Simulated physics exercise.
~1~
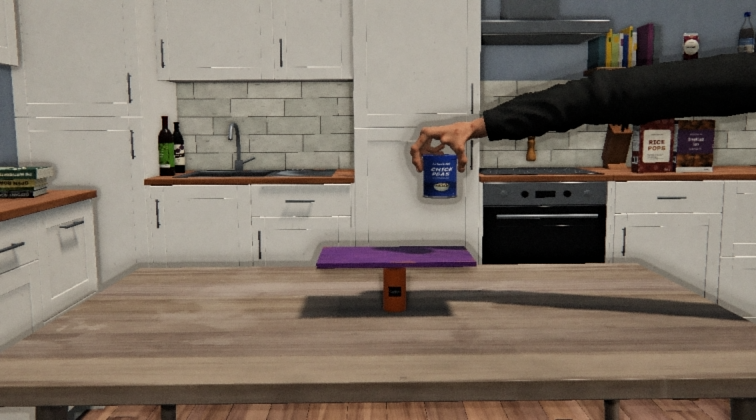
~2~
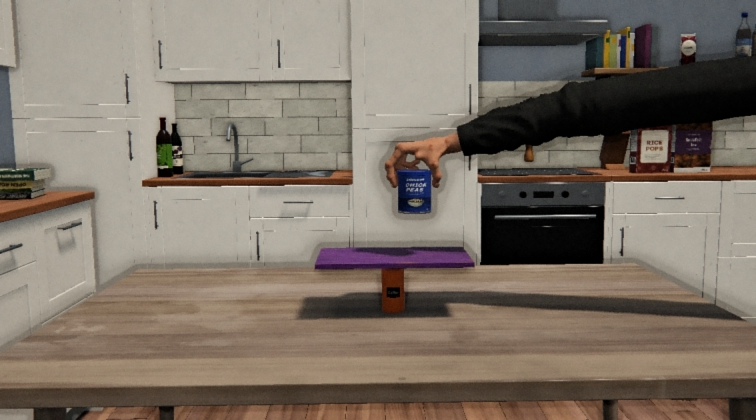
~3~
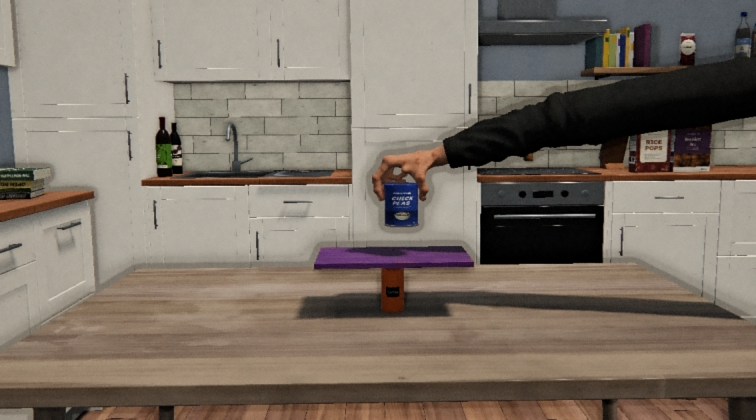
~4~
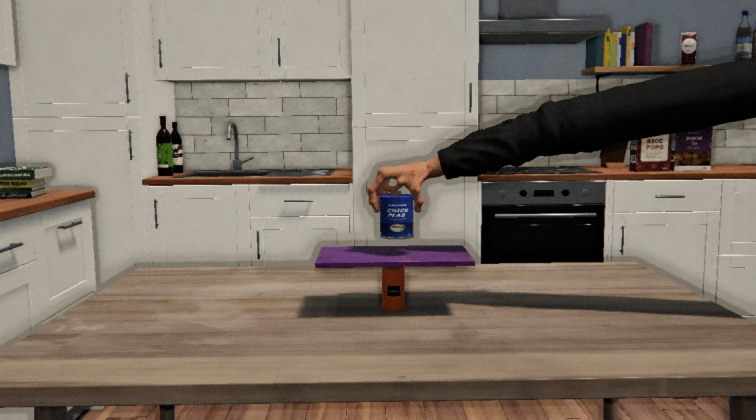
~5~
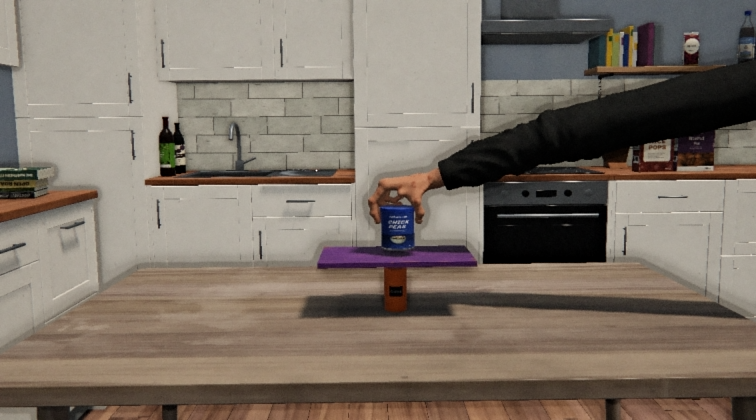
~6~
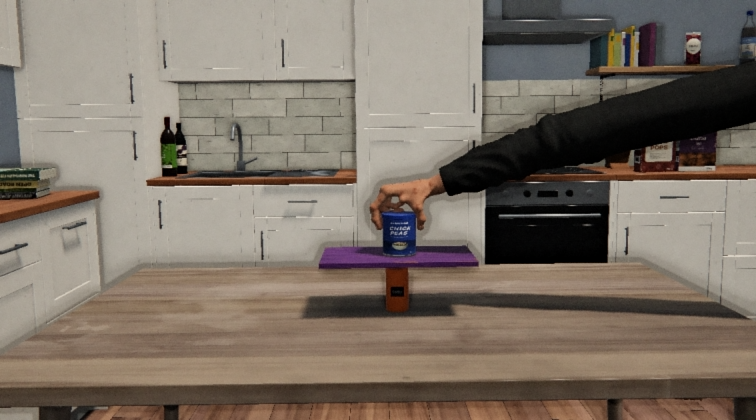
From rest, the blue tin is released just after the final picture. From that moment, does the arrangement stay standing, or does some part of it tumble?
Honestly, the whole thing stays intact in the end.
Then, 0.50 s later than the last frame, all is still.
Then, 1.30 s later than the last frame, blue tin resting near (399, 234).
When it is over, all 3 as before. End places, in pixels of the last picture, blue tin near (399, 234). The stack keeps its balance.
